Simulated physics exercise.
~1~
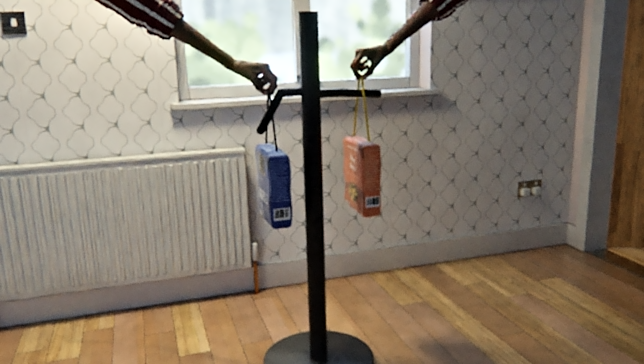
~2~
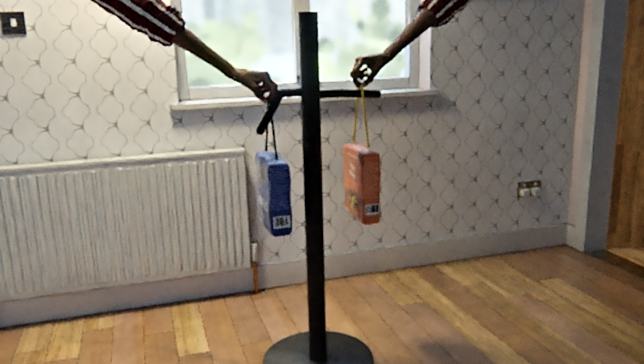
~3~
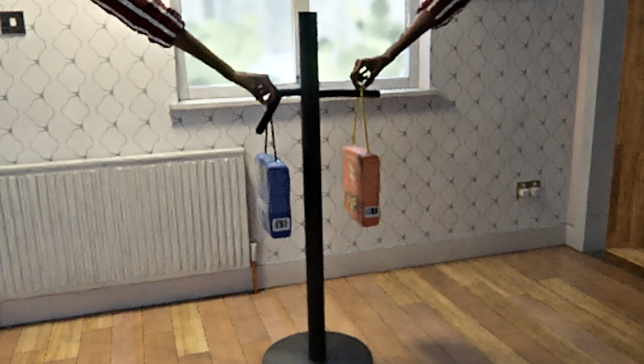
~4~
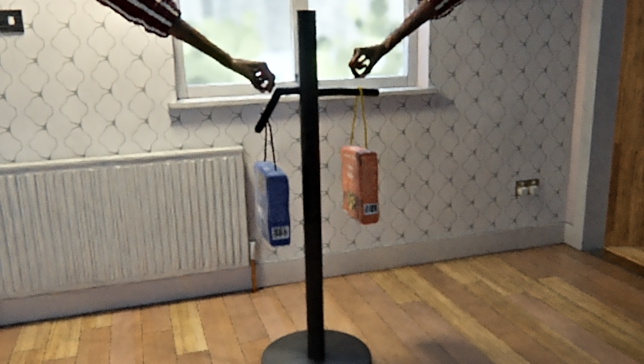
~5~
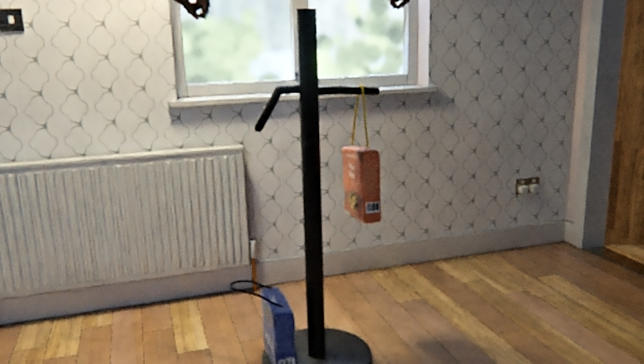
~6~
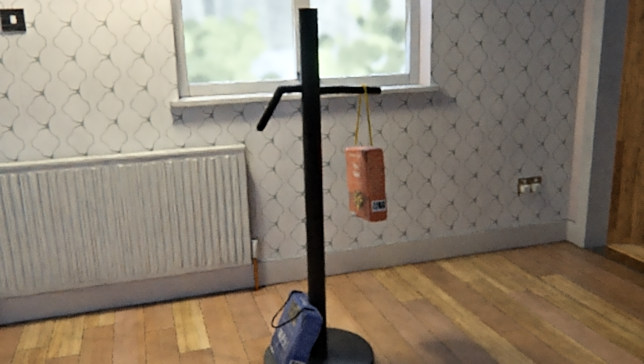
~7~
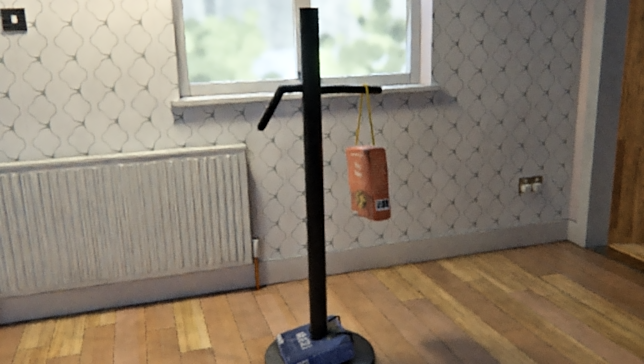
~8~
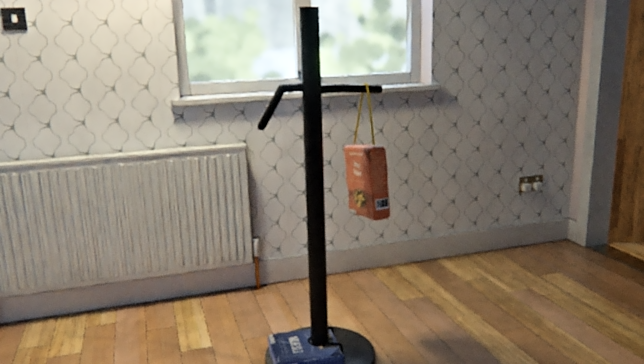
The footage shows two hands lowering a blue bag and an orange bag by their loops onto the pegs of a black post, then letting go and drawing back. The blue bag drops from the left and ends on its side at the base, while the orange bag stays hanging.
